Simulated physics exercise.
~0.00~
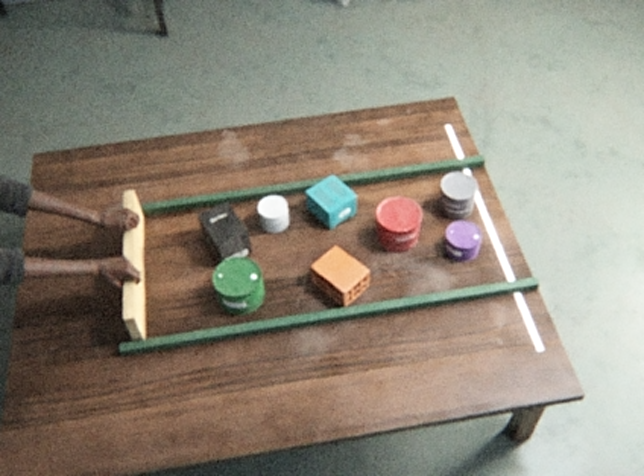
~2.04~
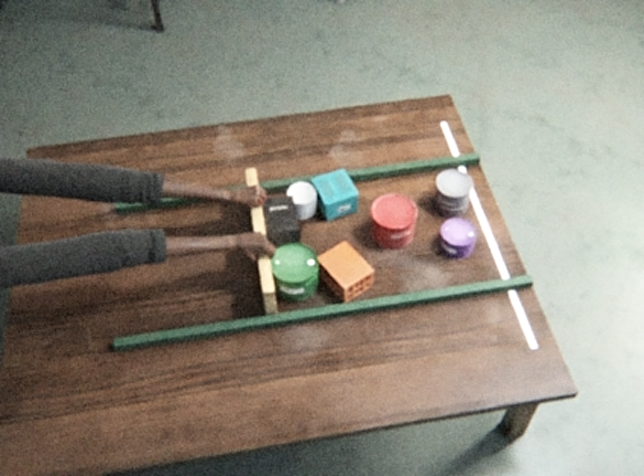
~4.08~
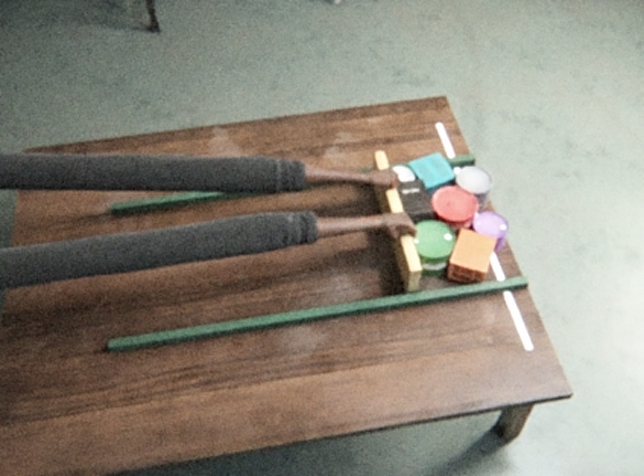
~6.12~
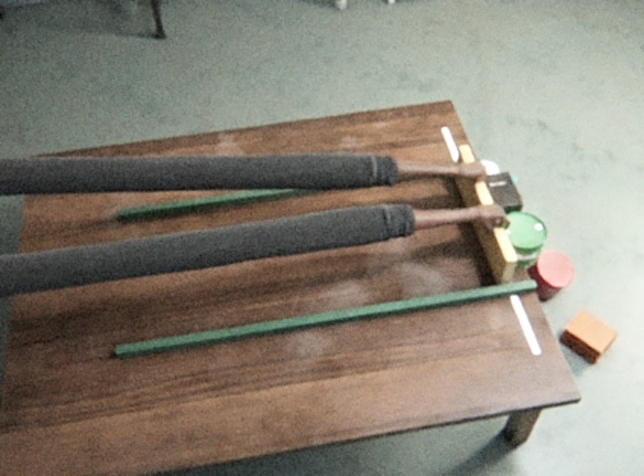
A pale plank, pushed by two hands, starts at the left end of a low wooden table, behind eight boxes and tubs standing between two green battens. It slides right, carrying the black box and green tub towards the others, while the red, purple and grey tubs still stand untouched. Farther along, everything is bunched together around the white tape near the right edge. The hands push on until the plank reaches the tape. The orange crate, red tub, turquoise box, purple tub and grey tub go off, while the green, black and white items remain against the plank.
